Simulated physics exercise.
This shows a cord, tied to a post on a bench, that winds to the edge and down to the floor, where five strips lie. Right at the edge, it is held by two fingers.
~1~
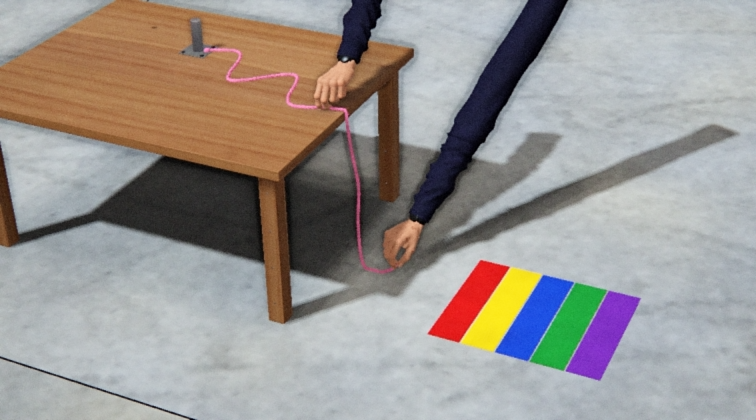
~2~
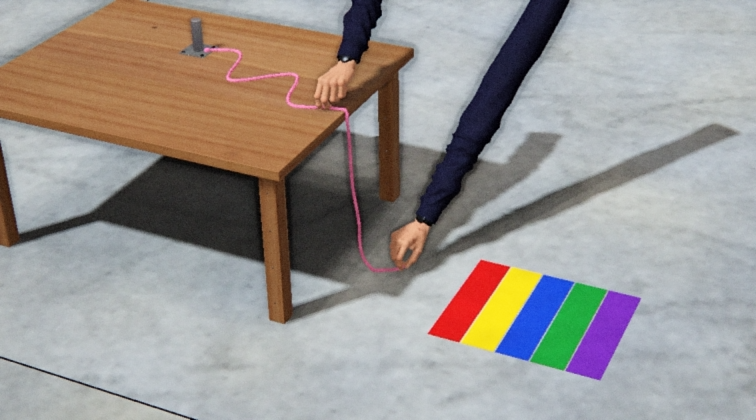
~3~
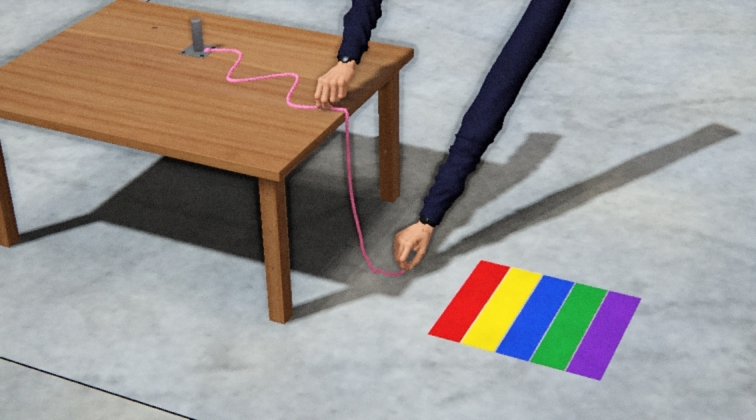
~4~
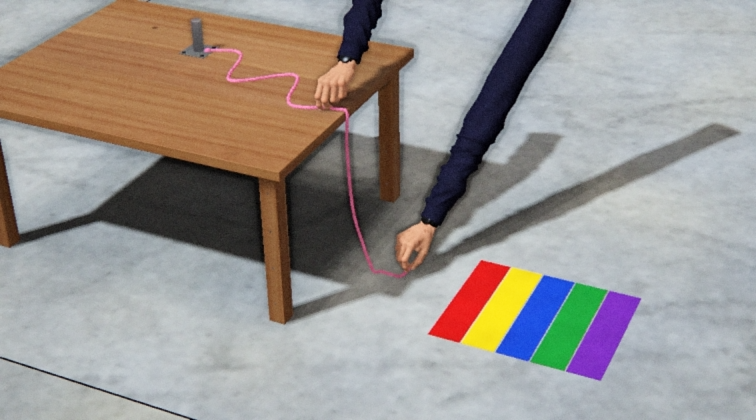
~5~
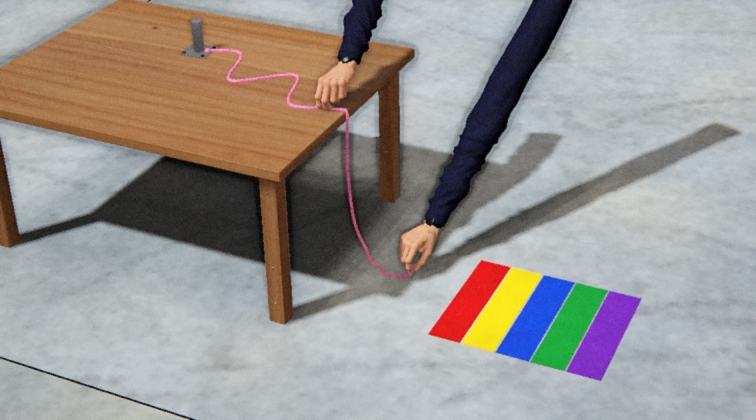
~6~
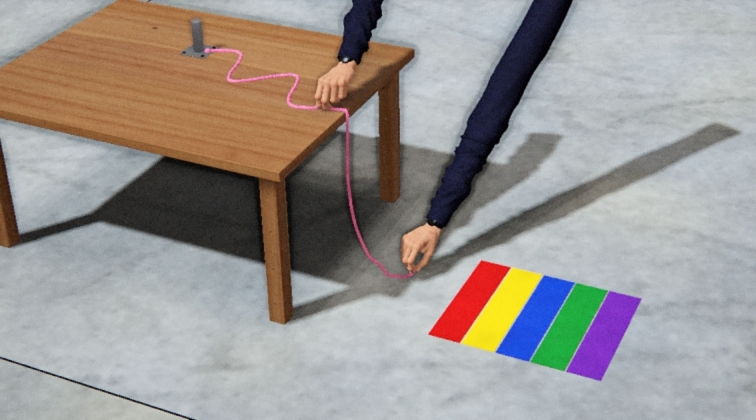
The clip shows a pink cord running from a post across a wooden table and over its edge, pressed there by one hand, while another hand draws the hanging end slightly right near five coloured strips on the floor.
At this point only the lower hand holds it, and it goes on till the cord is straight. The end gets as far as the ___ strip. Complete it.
The end gets as far as the purple strip.
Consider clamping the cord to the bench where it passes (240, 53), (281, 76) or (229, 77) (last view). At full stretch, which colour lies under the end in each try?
Purple; blue; green.
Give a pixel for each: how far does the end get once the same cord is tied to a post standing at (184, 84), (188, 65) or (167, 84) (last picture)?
Roughly (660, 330), (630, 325) and (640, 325).
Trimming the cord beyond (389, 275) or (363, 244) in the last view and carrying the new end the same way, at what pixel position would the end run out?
Case by case: (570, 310), then (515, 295).
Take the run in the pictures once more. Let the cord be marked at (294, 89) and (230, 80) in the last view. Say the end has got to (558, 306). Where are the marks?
Roughly (353, 109) for the first and (279, 79) for the second.
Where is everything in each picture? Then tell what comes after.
The first picture shows end (397, 265); red (453, 324); yellow (486, 332); blue (520, 341); green (555, 351); purple (591, 360).
The second picture shows end (404, 267); cord through (239, 52) (242, 80) (294, 87) (331, 108) (351, 171) (360, 243).
The third picture shows end (407, 268).
The fourth picture shows end (409, 269); cord through (240, 53) (242, 81) (295, 87) (331, 109) (349, 171) (363, 243).
The fifth picture shows end (413, 270).
The sixth picture shows end (415, 270); cord through (240, 53) (242, 81) (295, 87) (331, 109) (347, 171) (362, 243).
Soon after, end near (558, 306); over green.
After that, end near (593, 314); over purple.
At the stop, end near (615, 320); over purple. It gets as far as the purple strip.
